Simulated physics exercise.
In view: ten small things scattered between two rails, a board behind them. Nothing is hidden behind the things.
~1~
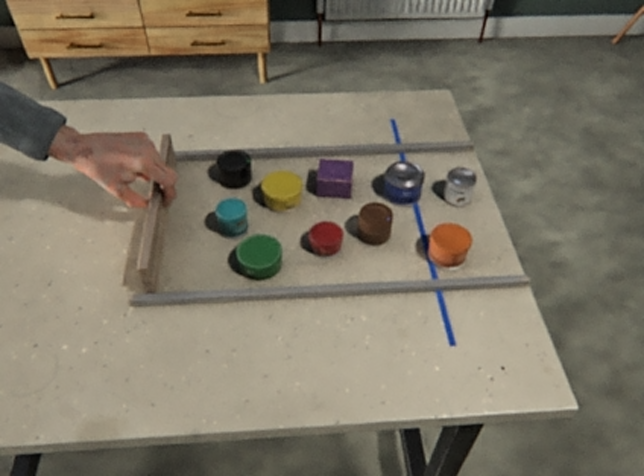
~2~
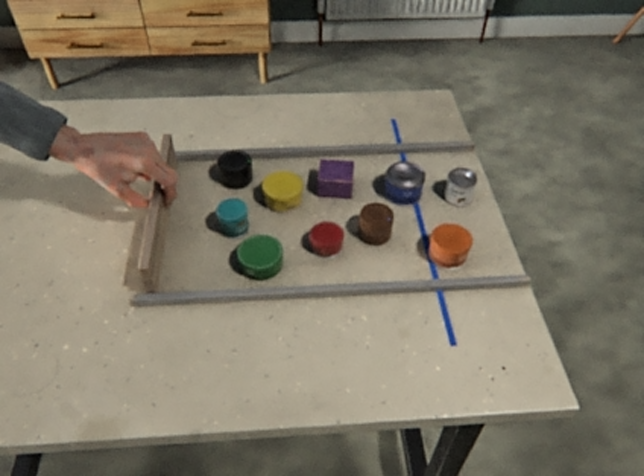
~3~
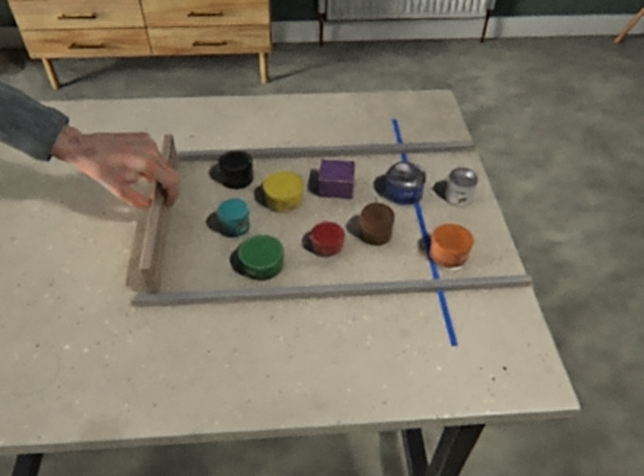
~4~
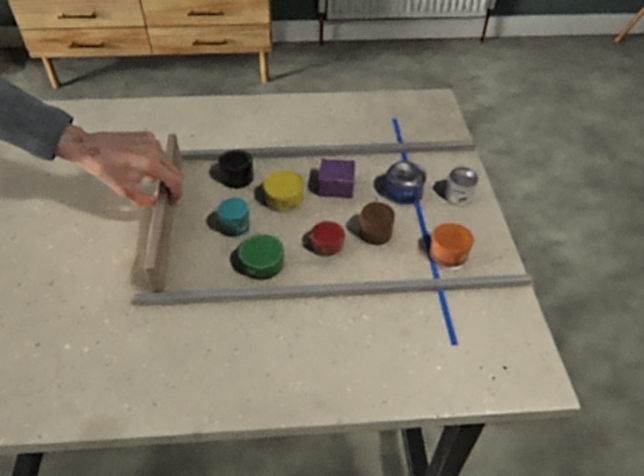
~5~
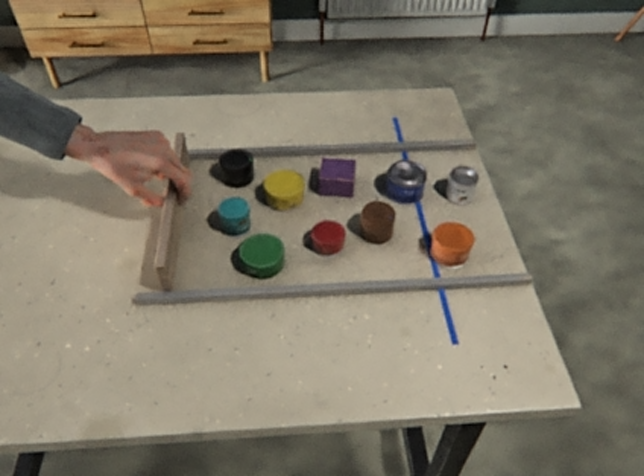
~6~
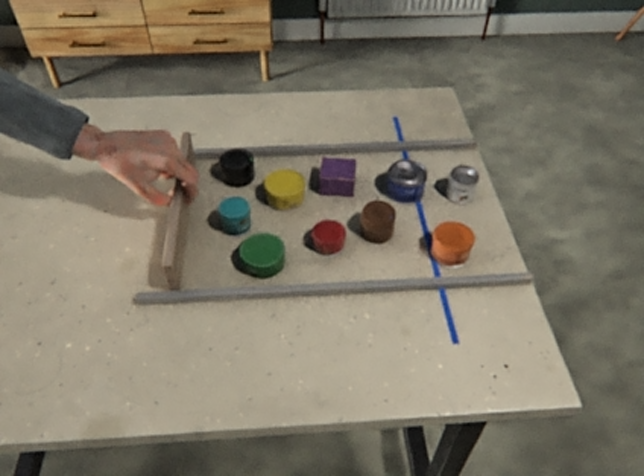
On a pale speckled table, a hand slid a wooden board slightly to the right between two rails, while the colourful pots, tubs and purple block ahead of it stayed where they were.
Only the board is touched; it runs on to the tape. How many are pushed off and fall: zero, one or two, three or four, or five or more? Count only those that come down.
The number that fall off is one or two.
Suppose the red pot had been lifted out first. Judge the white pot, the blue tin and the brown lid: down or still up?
The white pot tumbles off, the blue tin holds on, the brown lid stays on.
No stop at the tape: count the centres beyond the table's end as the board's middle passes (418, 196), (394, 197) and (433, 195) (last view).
It would be 1, 0 and 1.
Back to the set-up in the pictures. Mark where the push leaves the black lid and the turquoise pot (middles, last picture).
The black lid at (424, 152), the turquoise pot at (438, 208).
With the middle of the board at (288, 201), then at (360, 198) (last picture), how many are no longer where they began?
At the one place 6, at the other 8.
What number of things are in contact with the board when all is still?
4 of them.
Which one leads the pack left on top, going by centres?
Foremost is the blue tin.
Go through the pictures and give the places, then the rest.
White pot (460, 187); orange pot (449, 247); blue tin (404, 184); board (160, 208); tape (417, 212), in the first frame.
Orange pot (450, 247); green tub (261, 257), in the second frame.
Blue tin (405, 184); turquoise pot (234, 219), in the third frame.
White pot (461, 187); black lid (236, 169), in the fourth frame.
Orange pot (452, 245); brown lid (377, 223), in the fifth frame.
White pot (462, 185); orange pot (452, 245); blue tin (406, 182); board (181, 206); tape (420, 210), in the sixth frame.
Early on, none off yet; white pot at rest near (462, 185); orange pot at rest near (452, 245); blue tin at rest near (406, 182).
A while later, none off yet; white pot at rest near (462, 185); orange pot at rest near (452, 245); blue tin moving near (411, 182).
Further along, none off yet; white pot moving near (472, 186); orange pot at rest near (452, 245); blue tin travelled about its own width near (438, 185).
Finally, the number that fall off is one or two; lost, white pot.
